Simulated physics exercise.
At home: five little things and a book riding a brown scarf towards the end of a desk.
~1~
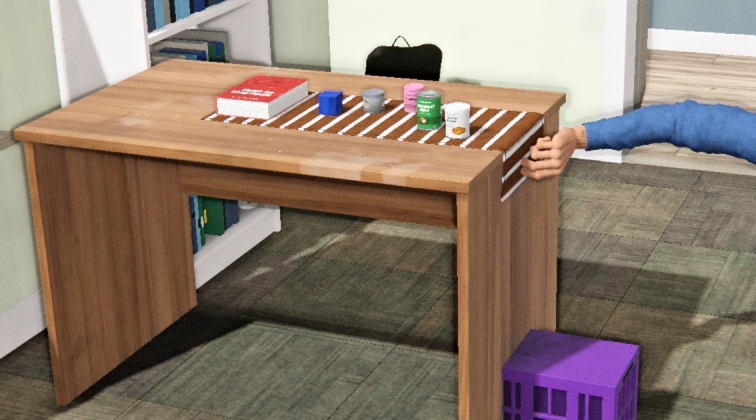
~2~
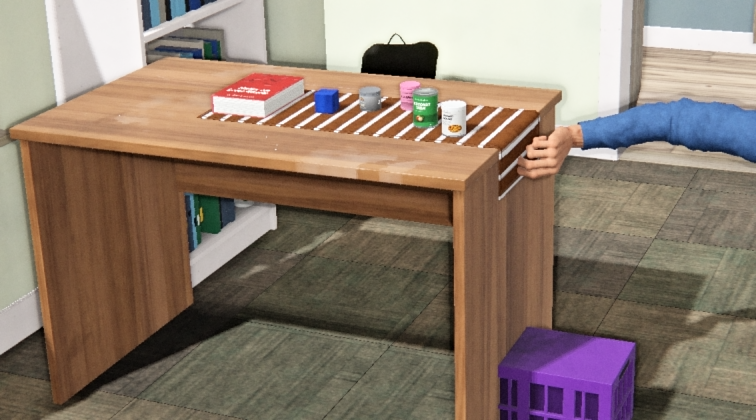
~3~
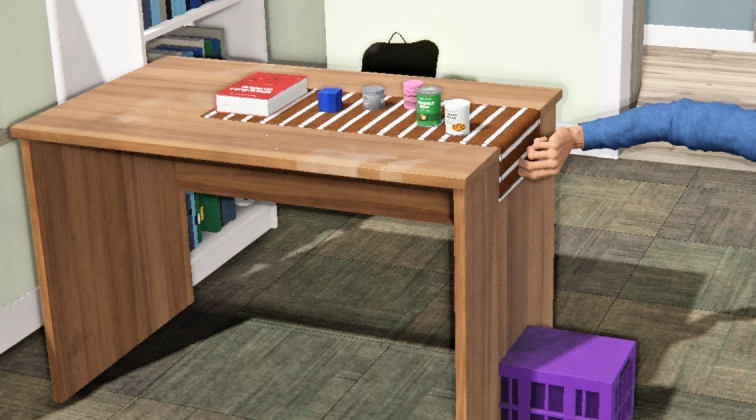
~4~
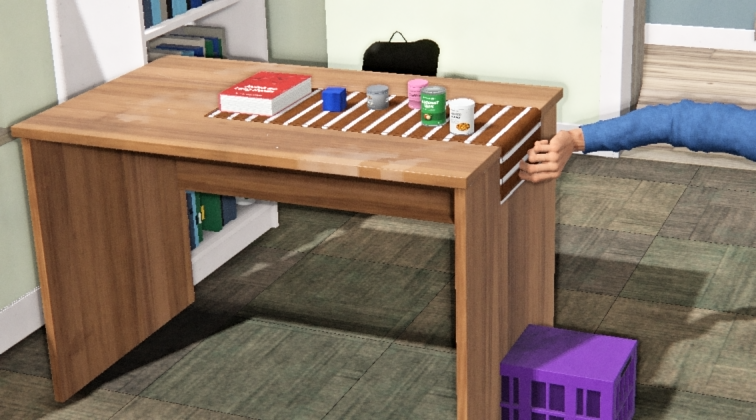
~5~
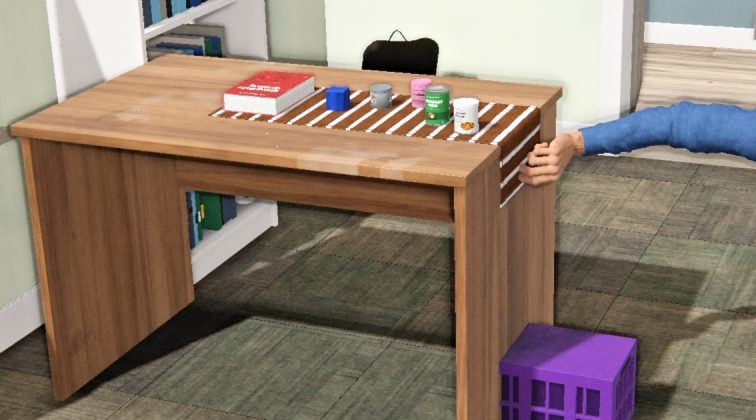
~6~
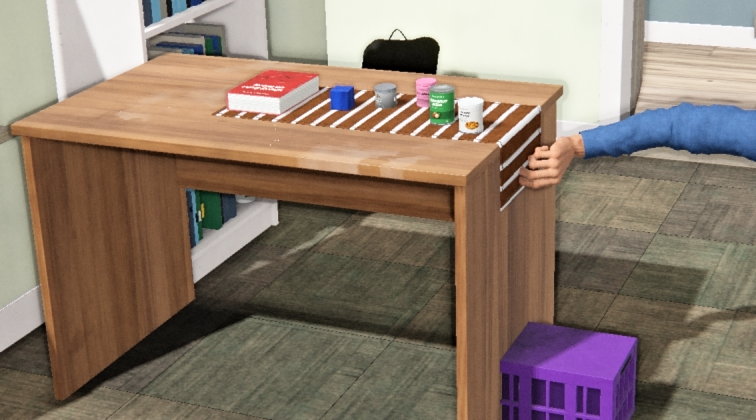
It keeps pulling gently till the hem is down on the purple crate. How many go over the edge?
The count of fallen things is four.
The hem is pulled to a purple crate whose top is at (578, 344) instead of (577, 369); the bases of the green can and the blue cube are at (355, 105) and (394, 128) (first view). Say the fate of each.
The green can keeps its place on top, the blue cube comes down.
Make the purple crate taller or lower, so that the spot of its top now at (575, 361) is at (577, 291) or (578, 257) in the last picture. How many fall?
In that case 2 and 1.
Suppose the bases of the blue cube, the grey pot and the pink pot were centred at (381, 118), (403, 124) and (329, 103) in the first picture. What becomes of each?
The blue cube tumbles off; the grey pot is carried off; the pink pot remains up.
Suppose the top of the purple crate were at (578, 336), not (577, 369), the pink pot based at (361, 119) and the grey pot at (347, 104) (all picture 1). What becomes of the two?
The pink pot remains up, the grey pot remains up.
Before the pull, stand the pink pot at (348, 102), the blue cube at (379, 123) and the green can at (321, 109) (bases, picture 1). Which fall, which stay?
The pink pot remains up; the blue cube drops off; the green can does not fall.
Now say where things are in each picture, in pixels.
In the first picture, hem (502, 201); white can (457, 106); green can (429, 93); pink pot (414, 86); grey pot (374, 92); blue cube (330, 93); top of the crate (577, 369).
In the second picture, hem (499, 200); white can (454, 104).
In the third picture, hem (499, 202); green can (429, 90).
In the fourth picture, hem (501, 204); pink pot (418, 82); top of the crate (575, 364).
In the fifth picture, hem (500, 207); grey pot (381, 87).
In the sixth picture, hem (501, 211); white can (471, 101); green can (442, 88); pink pot (426, 81); grey pot (385, 86); blue cube (342, 88).
Soon after, hem near (524, 288); white can and green can gone.
After that, hem on the crate; white can, green can, pink pot and grey pot gone.
In the end, hem on the crate; white can, green can, pink pot and grey pot gone. It carries off four.
